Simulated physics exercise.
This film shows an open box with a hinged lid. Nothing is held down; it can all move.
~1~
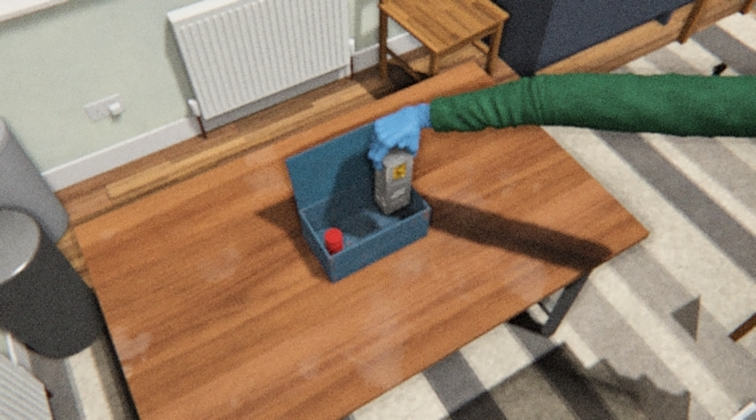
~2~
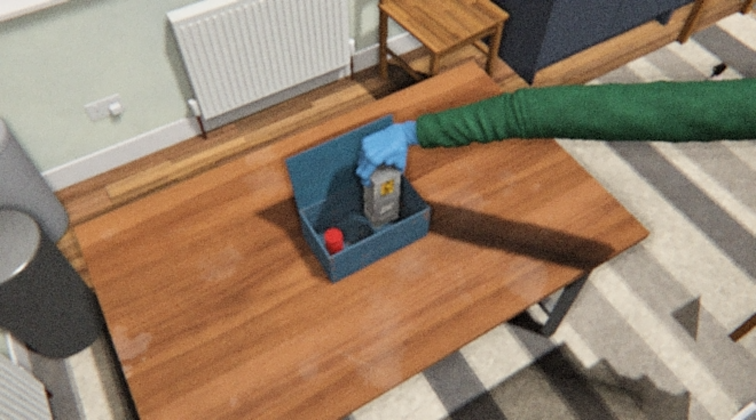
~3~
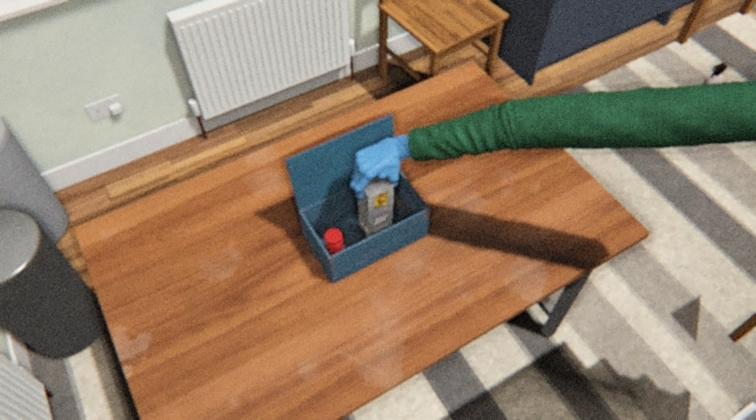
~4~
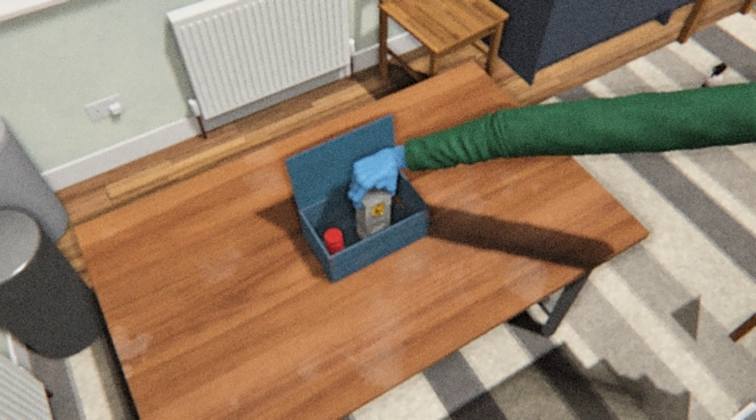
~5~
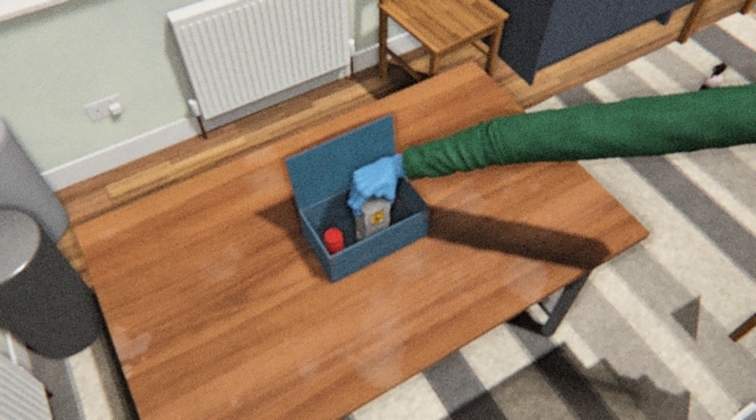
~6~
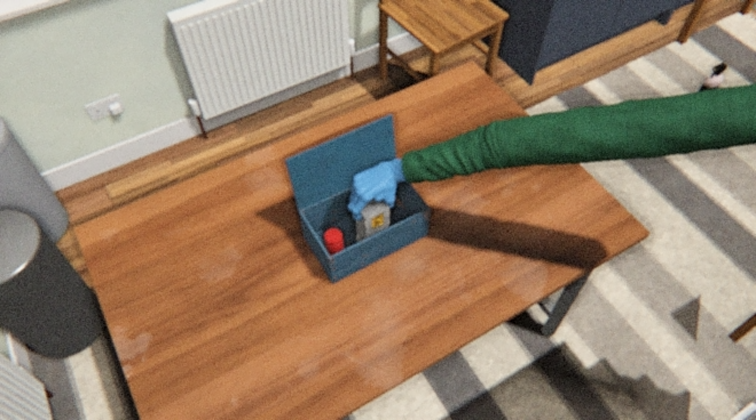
We see a blue-gloved hand in a green sleeve lower a grey carton into an open blue box on a wooden table, moving slightly left, beside a red shaker already inside; the hand still grips the carton.
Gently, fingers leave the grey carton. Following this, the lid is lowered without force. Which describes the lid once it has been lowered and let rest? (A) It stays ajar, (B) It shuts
It stays ajar (A).
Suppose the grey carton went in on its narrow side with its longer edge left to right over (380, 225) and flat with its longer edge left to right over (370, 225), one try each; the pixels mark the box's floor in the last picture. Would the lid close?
Result of try one: No gap; result of try two: No gap.
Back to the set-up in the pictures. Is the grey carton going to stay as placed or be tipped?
Well, the grey carton stays just as set.
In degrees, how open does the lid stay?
Angle above rim: About 35°.
Then, 1.10 s on from there, lid starting down.
Then, 1.60 s on from there, lid 59° above the rim.
Then, 1.90 s on from there, lid 35° above the rim.
Then, 3.80 s on from there, lid 34° above the rim.
In the end, lid 34° above the rim; both unmoved. At the end, from the last picture's camera, grey carton near (372, 226).
